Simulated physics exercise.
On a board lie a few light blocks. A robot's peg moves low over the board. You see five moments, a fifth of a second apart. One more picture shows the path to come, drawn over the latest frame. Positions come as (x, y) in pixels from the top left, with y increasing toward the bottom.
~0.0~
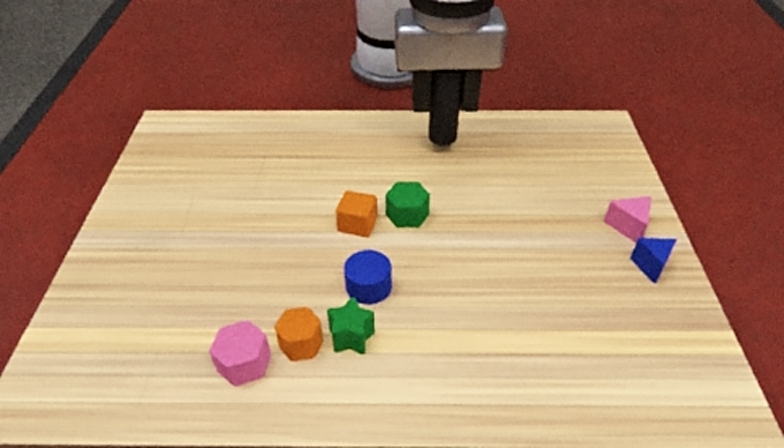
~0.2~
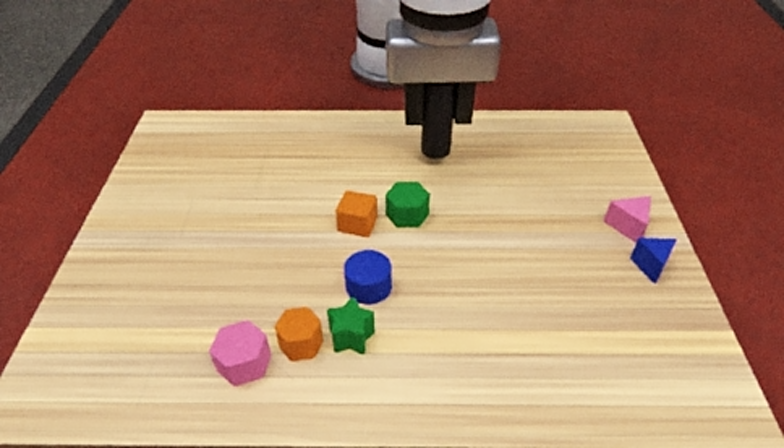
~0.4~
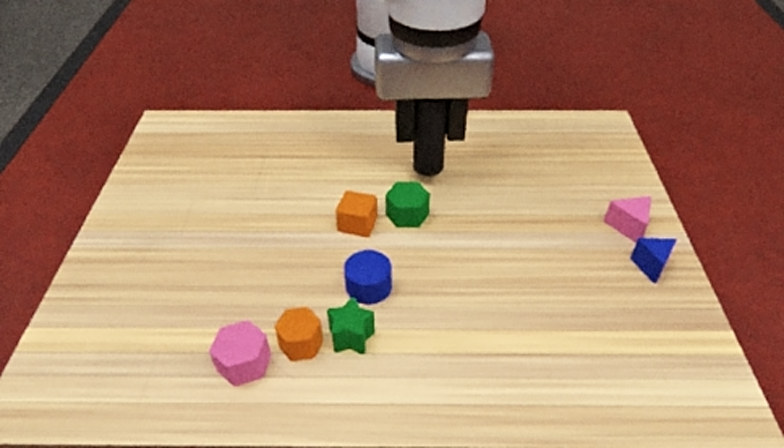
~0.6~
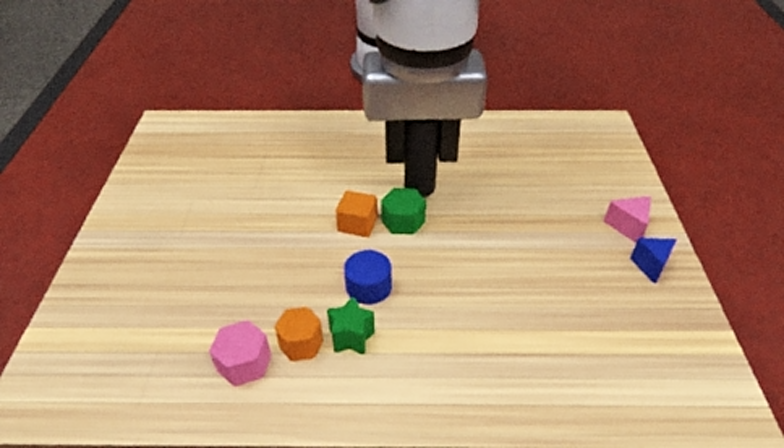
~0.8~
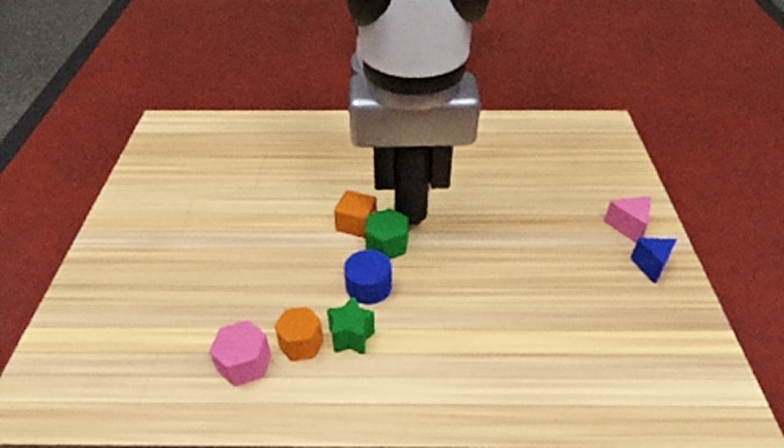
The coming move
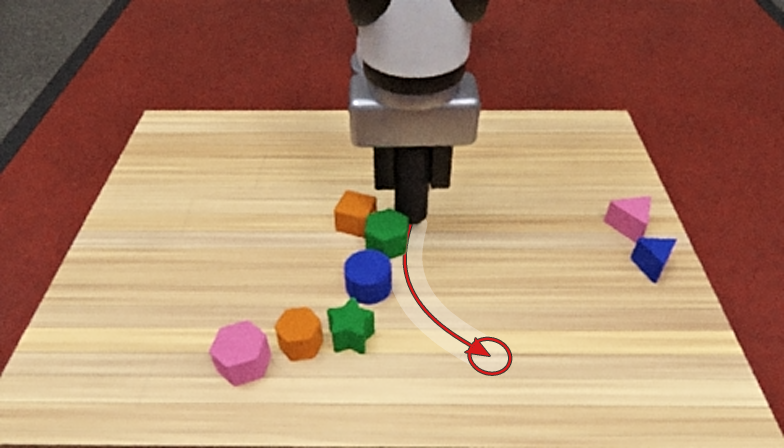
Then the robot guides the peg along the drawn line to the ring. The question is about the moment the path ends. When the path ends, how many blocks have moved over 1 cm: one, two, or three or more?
Two of them.
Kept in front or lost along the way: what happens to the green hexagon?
The green hexagon slips off.
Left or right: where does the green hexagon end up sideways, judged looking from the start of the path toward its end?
It goes right.
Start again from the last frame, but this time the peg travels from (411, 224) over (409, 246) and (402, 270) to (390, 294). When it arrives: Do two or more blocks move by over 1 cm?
In short: Yes.
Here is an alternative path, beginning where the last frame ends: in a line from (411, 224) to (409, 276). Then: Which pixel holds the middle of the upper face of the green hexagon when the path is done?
It ends at (368, 239).
The drawn path runs from (411, 224) over (405, 269) and (432, 317) to (490, 356).
The first path, step by step. One third of the way, peg (406, 259); blue circle (358, 277); green hexagon (364, 241), turned 45° clockwise.
Two thirds of the way, peg (433, 307); blue circle (358, 277); green hexagon (364, 241), turned 45° clockwise.
At the end, peg (492, 346); orange square block not moved; blue circle (358, 277); green hexagon (364, 241), turned 45° clockwise.
